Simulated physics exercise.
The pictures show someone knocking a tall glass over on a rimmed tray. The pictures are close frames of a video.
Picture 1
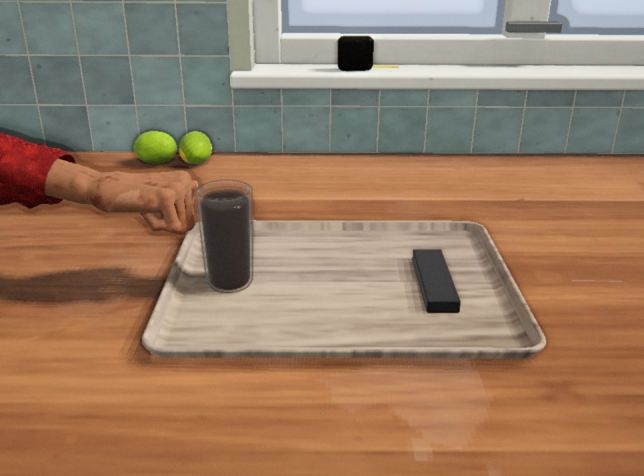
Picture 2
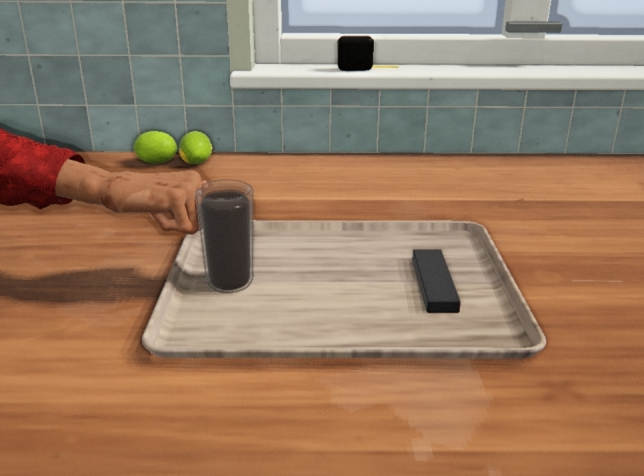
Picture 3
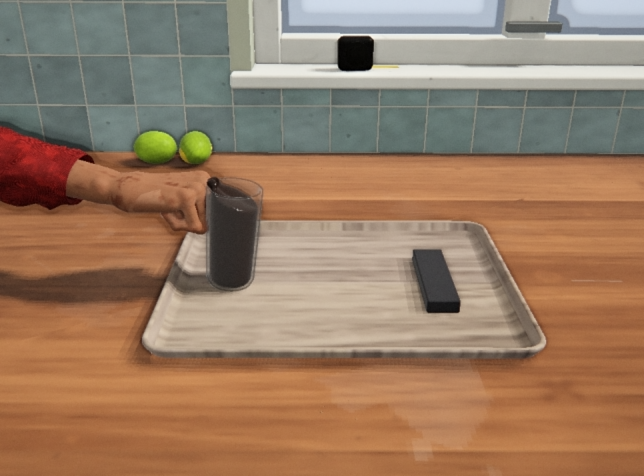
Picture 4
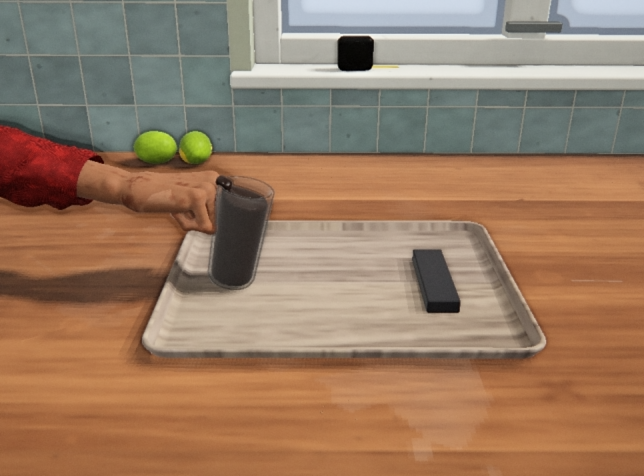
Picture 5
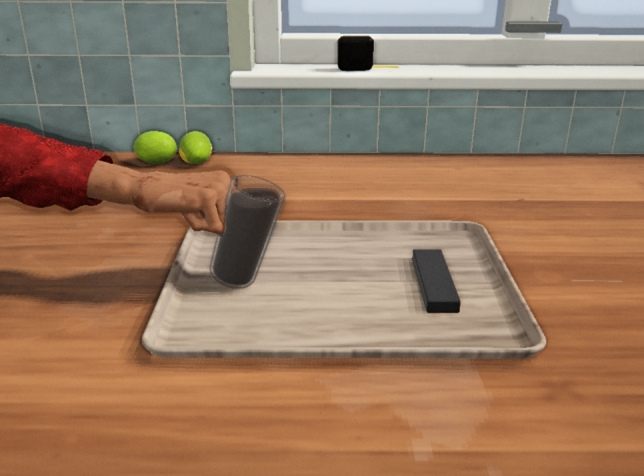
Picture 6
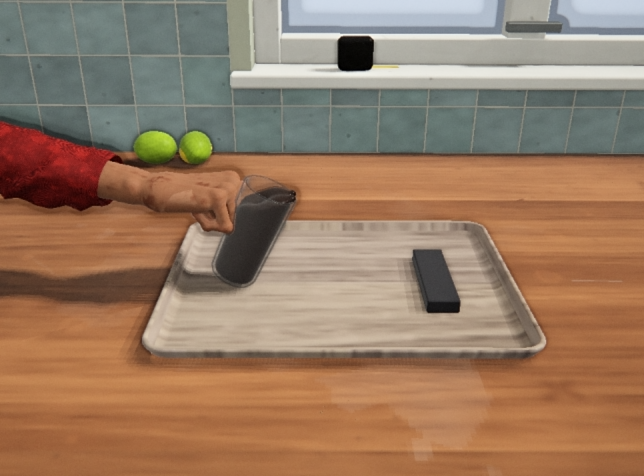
On a wooden kitchen counter, a hand tilts a tall dark glass rightward on a tray.
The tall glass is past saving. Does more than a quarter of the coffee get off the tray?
In the end three quarters and more stay on the tray.
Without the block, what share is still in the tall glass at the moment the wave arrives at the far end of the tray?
Close to 55 per cent.
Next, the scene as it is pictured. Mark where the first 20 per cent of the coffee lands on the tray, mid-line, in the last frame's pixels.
Around (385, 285).
A moment on, the tall glass is falling and 98 per cent is in the glass, 1 on the tray and 1 above or beyond its rim.
Next, the tall glass lies on its side and 80 per cent is in the glass, 11 on the tray and 9 above or beyond its rim.
Then the tall glass lies on its side and 47 per cent is in the glass, 32 on the tray and 21 above or beyond its rim.
Later the tall glass lies on its side and 25 per cent is in the glass, 64 on the tray and 11 above or beyond its rim.
In the end 90 per cent is held by tray and glass, 10 is off the tray.
